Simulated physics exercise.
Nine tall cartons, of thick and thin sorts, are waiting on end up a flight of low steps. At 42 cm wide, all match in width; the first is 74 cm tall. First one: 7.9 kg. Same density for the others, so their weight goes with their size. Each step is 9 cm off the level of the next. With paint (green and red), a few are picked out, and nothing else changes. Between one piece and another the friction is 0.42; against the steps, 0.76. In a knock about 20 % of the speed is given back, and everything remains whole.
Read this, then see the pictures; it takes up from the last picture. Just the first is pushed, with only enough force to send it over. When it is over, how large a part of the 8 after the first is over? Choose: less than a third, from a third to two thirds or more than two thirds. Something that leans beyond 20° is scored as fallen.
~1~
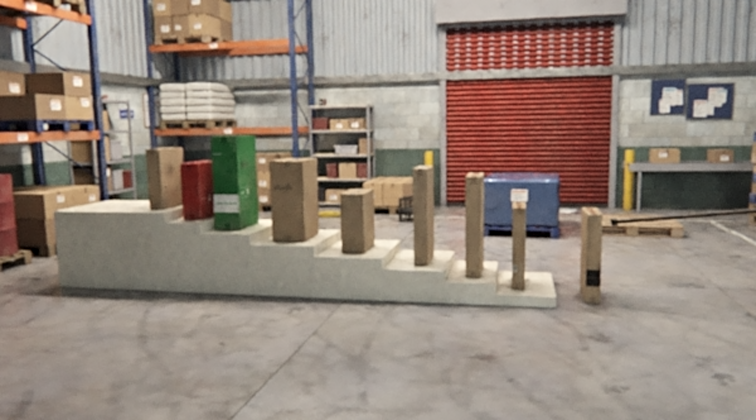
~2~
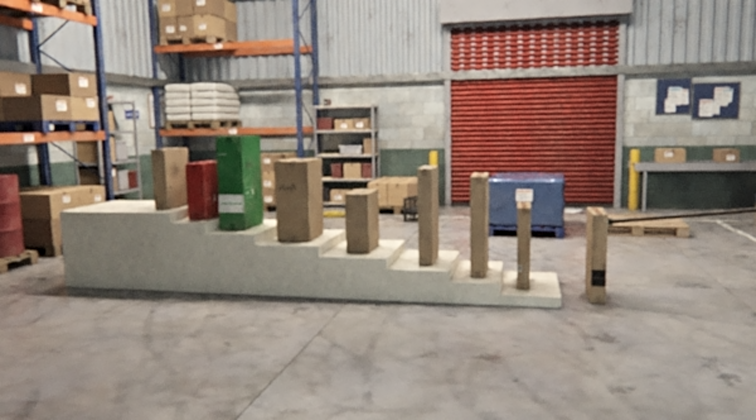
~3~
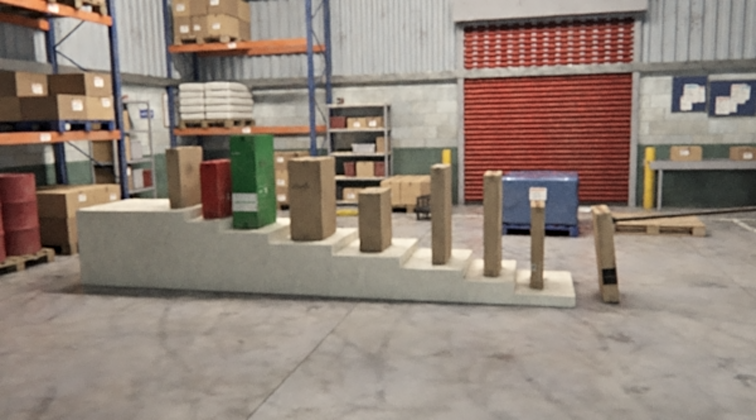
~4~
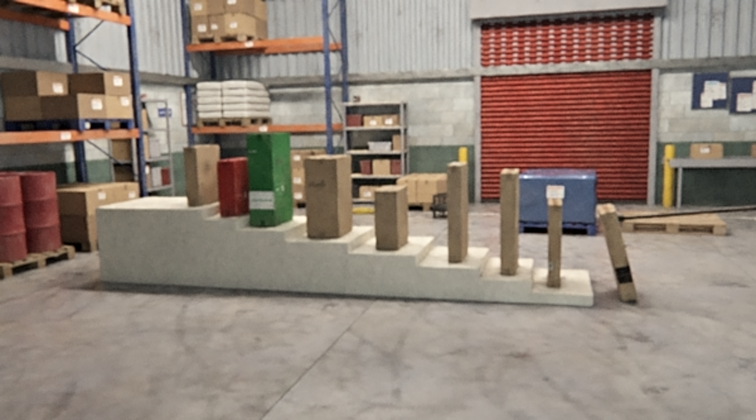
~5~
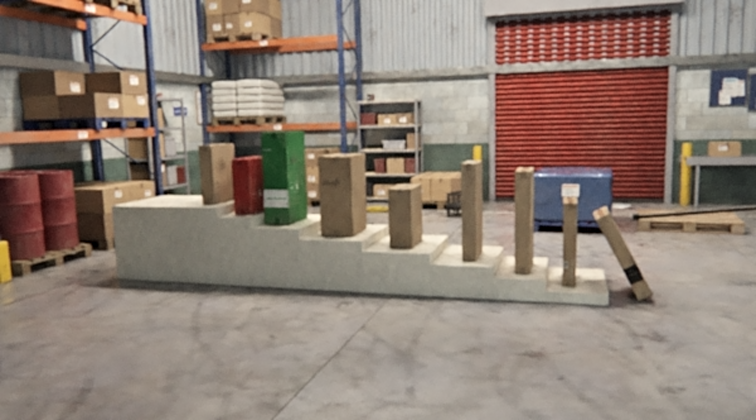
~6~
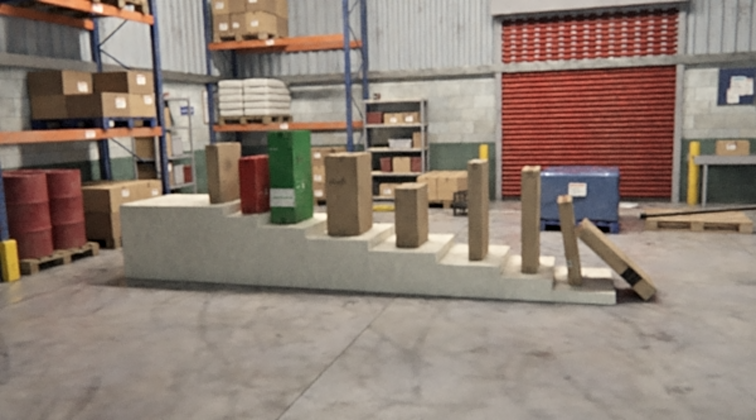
Ending over: Between a third and two thirds.
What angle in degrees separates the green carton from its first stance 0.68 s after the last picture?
I'd put it at roughly 0 degrees away from its starting angle.
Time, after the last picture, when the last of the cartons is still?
That happens at roughly 1.5 seconds.
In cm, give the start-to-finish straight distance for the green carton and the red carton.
Green: About 0 cm, red: About 0 cm.
Then, 0.28 s later than the last frame, 1 of the 8 other cartons over.
Then, 0.68 s later than the last frame, 2 of the 8 other cartons over.
Then, 1.18 s later than the last frame, 4 of the 8 other cartons over.
When it is over, 4 of the 8 other cartons over; red carton unmoved; green carton unmoved. That is 50 per cent. Four left standing. In pixels of the last frame, middles, red carton near (258, 184), green carton near (291, 176).
